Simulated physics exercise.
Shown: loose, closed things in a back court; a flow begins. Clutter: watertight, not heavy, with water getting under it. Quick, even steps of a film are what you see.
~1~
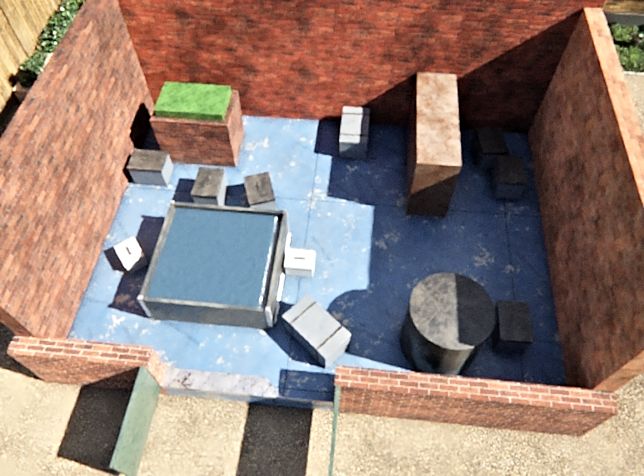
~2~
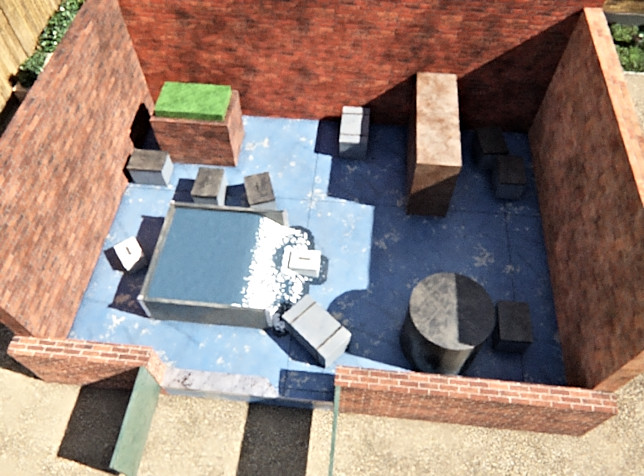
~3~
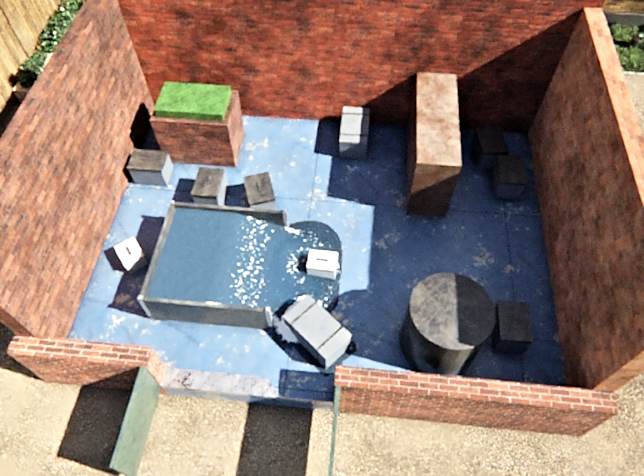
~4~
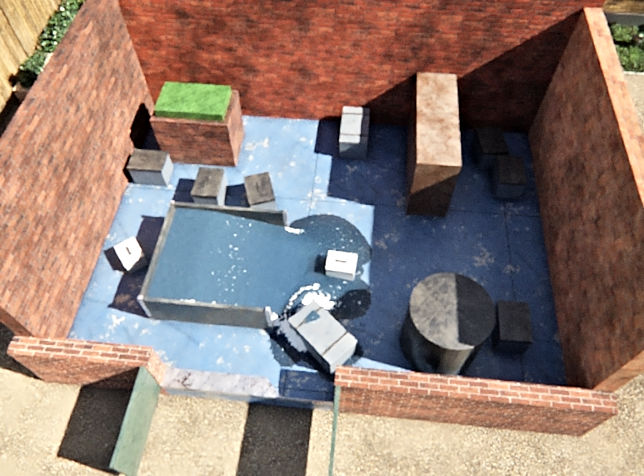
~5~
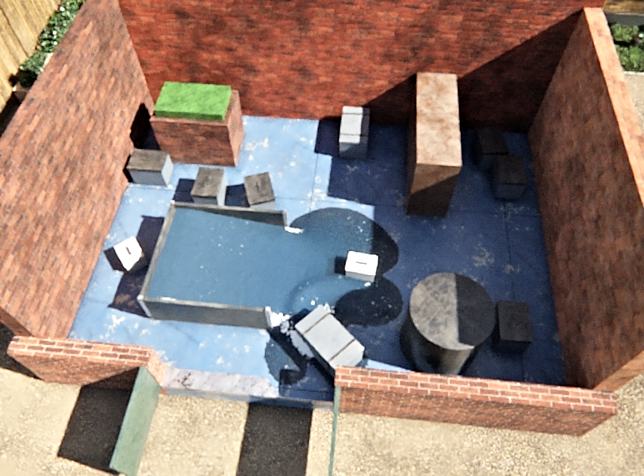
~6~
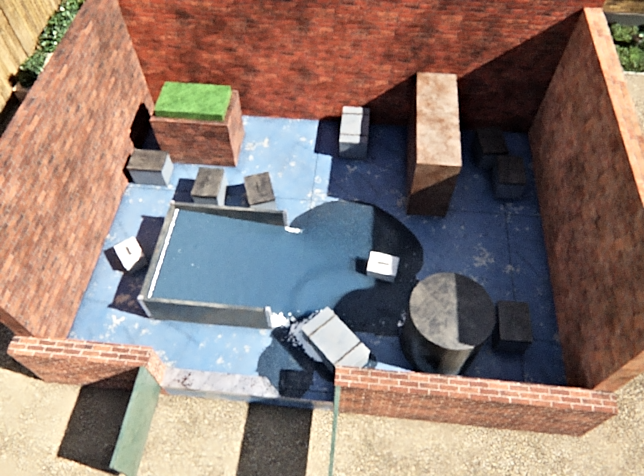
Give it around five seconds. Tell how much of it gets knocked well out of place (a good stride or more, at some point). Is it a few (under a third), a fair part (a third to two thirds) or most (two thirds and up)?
A few.
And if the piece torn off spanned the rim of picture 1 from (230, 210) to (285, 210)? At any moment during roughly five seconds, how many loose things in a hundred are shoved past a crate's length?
About 20 %.
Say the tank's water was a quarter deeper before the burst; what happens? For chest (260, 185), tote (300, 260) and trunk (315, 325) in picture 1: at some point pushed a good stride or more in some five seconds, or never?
Note, listed order: Didn't cover it / covered it / covered it.
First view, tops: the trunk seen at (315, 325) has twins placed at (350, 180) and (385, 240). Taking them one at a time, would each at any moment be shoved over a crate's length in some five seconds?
Result, in sequence - short of that distance / displaced that far.
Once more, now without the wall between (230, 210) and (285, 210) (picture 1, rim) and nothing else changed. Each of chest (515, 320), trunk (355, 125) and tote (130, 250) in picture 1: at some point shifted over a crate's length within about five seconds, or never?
The first: Never got that far; the second: Got that far; the third: Never got that far.
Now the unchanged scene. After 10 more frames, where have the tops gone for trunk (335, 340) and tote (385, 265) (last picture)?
(378, 342) and (540, 239), about.
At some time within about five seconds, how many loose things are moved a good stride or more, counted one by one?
Tally: 2.
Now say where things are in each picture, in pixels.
A tote at (300, 258) rests on the ground; a trunk at (317, 325) rests on the ground; 0 of 10 have shifted, in the first picture.
A tote at (305, 259) rests on the ground, close to its start; a trunk at (317, 325), on the bottom; 1 of 10 have shifted, in the second picture.
A tote at (323, 260), on the bottom, a stride from its start; a trunk at (317, 325), on the bottom; 1 of 10 have shifted, in the third picture.
A tote at (342, 262), on the bottom, a stride from its start; a trunk at (322, 330), on the bottom, close to its start; 2 of 10 have shifted, in the fourth picture.
A tote at (362, 263) rests on the ground, a stride from its start; a trunk at (329, 337) rests on the ground, close to its start; 2 of 10 have shifted, in the fifth picture.
A tote at (383, 264) rests on the ground, a stride from its start; a trunk at (335, 339), on the bottom, close to its start; 2 of 10 have shifted, in the sixth picture.
A moment on, 1 of 10 are well off their spots; 0 afloat.
Next, 2 of 10 are well off their spots; 2 afloat.
Later, 2 of 10 are well off their spots; 2 afloat.
In the end, 2 of 10 are well off their spots, and 2 have been at some point; 1 afloat.
